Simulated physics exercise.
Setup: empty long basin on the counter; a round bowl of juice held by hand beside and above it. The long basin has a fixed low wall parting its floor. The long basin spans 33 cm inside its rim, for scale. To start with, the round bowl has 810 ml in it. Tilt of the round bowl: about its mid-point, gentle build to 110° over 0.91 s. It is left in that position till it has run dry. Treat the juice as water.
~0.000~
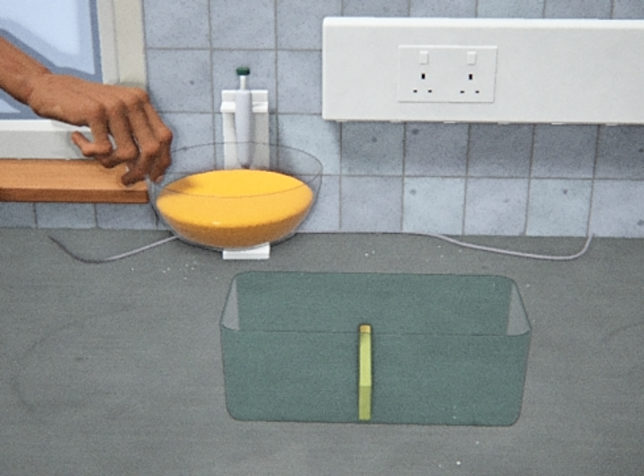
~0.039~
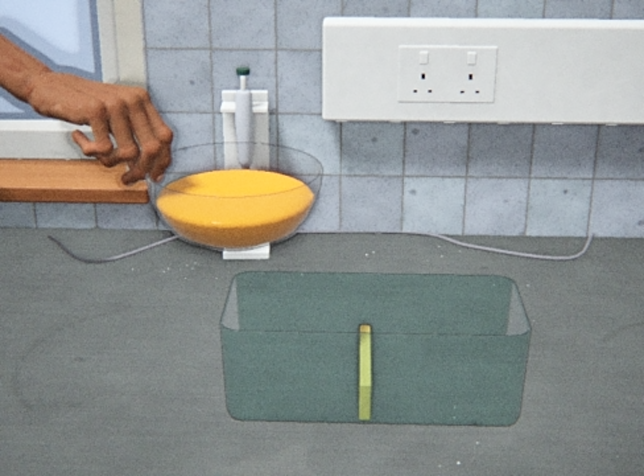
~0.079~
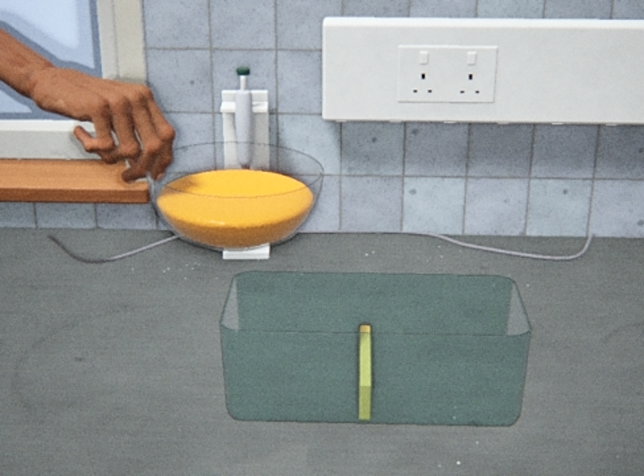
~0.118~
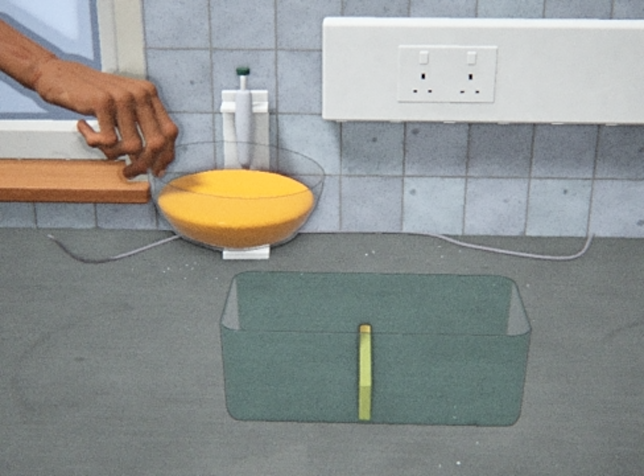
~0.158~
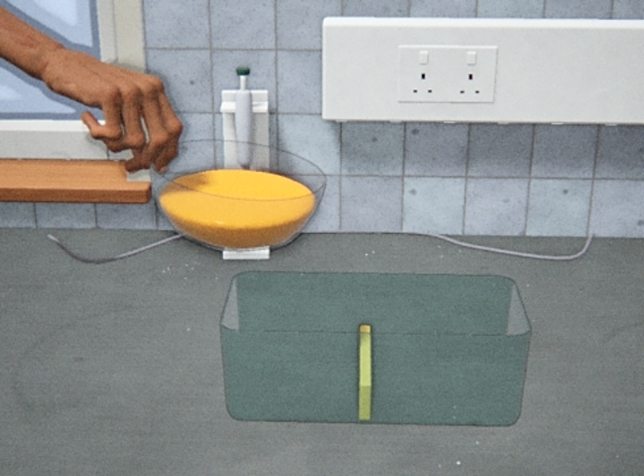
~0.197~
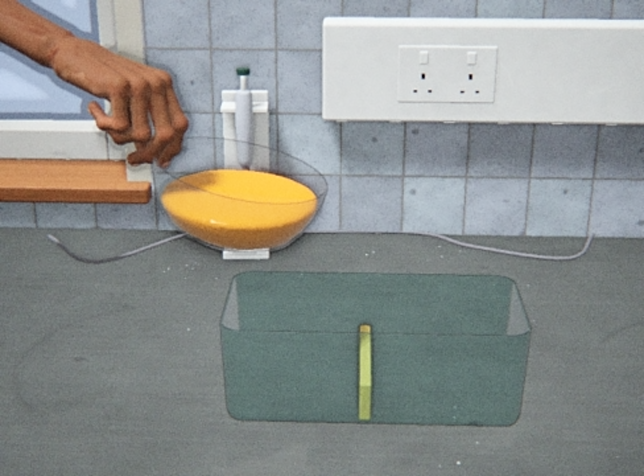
On a grey kitchen counter, an empty, clear long basin with a yellow-green upright piece sits before a round glass bowl of orange juice, a hand at the bowl's left rim. The bowl is level at first, then leans gradually to the right as the hand rises slightly, the juice shifting inside.
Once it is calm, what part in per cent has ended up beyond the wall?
About 35 per cent ends up there.
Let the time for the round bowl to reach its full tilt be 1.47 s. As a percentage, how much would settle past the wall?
Estimate: Close to 45 per cent.
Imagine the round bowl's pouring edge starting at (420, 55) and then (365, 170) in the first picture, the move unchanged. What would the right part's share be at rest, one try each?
Try 1: Approx. 80 %; try 2: Approx. 70 %.
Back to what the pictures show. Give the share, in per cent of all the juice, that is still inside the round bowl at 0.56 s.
Roughly 38 per cent.
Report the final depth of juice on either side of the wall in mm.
The left side settles near 24 mm and the right side near 12 mm.
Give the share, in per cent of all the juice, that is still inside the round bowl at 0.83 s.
1 per cent or so.
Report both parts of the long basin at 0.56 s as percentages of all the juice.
9 on the left, 14 on the right, roughly.
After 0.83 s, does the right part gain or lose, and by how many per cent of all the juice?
Looks like it went upward, around 1 per cent.
Then, 0.56 s in, the tilt is 75° and 39 per cent is still to pour, 9 is left of the wall and 13 right of it.
Then, 0.83 s in, the tilt is 108° and 1 per cent is still to pour, 62 is left of the wall and 34 right of it.
Then, 1.11 s in, the tilt is 110° and 0 per cent is still to pour, 64 is left of the wall and 34 right of it.
Then, 1.41 s in, the tilt is 110° and 0 per cent is still to pour, 63 is left of the wall and 35 right of it.
Finally, 63 per cent lies left of the wall, 35 right of it and 2 outside.
